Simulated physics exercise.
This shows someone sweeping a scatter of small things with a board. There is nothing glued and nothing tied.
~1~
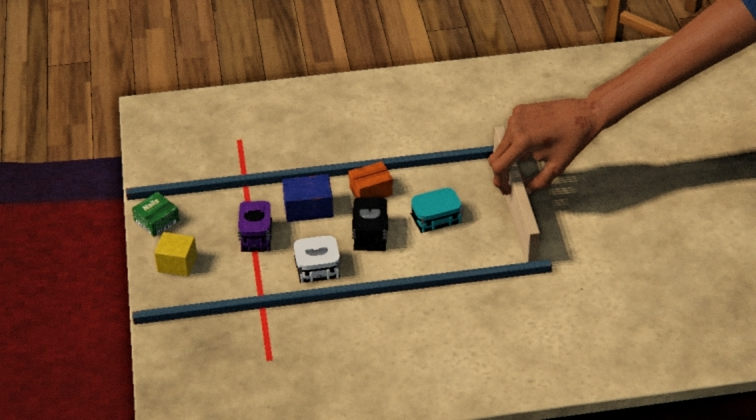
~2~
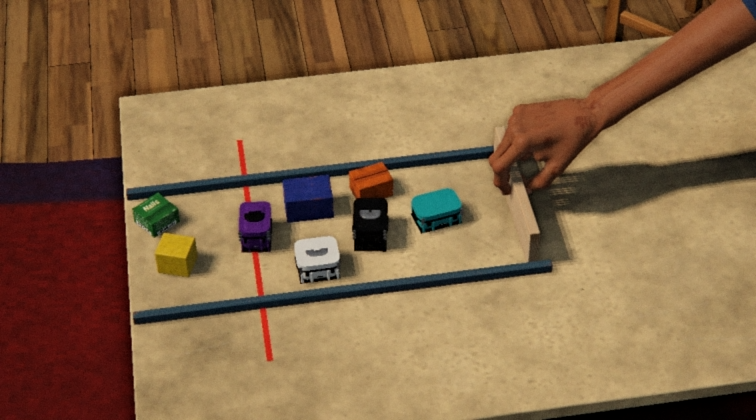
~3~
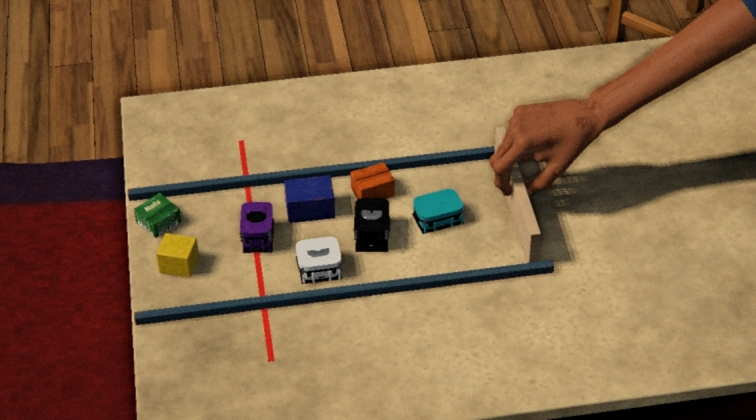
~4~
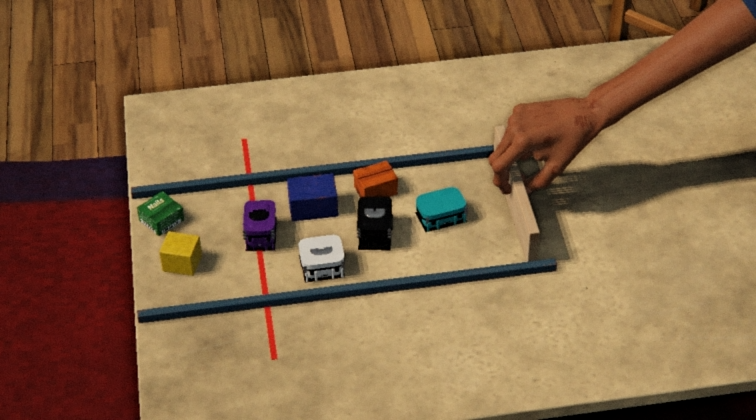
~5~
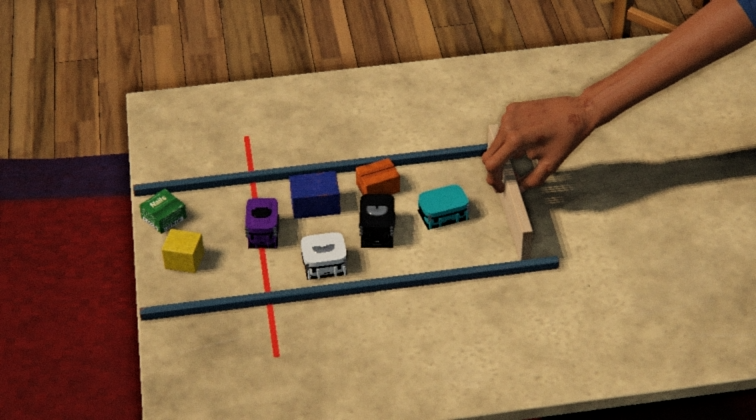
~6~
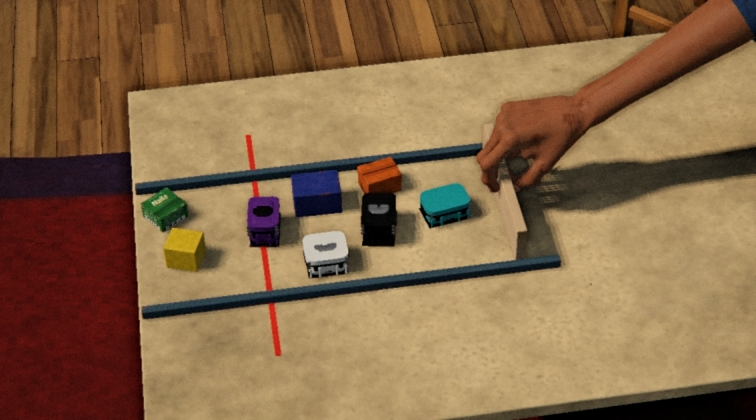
A pale tabletop beside a wooden floor and a dark red rug is seen from above at an angle. Between two blue rails, green and yellow pieces sit left of a red line, a purple case on it, and blue, white, orange, black and turquoise pieces to its right. A hand slides a board slightly left, touching none, while the view drifts a little.
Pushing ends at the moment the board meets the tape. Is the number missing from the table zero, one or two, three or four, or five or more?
Fallen: Nil.
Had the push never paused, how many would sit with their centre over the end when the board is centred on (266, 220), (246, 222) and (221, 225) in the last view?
0, 1 and 2.
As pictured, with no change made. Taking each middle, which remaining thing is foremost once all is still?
The green box is foremost.
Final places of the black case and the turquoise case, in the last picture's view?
Same order as the question: First (240, 244), second (238, 221).
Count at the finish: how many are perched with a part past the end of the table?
I count 1 overhanging.
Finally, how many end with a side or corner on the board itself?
That number would be 4.
Soon after, none off yet; green box at rest near (165, 210); yellow block at rest near (185, 250); purple case at rest near (264, 222).
Then, none off yet; green box at rest near (165, 210); yellow block at rest near (185, 250); purple case moving near (252, 223).
At rest, the number that fall off is zero.
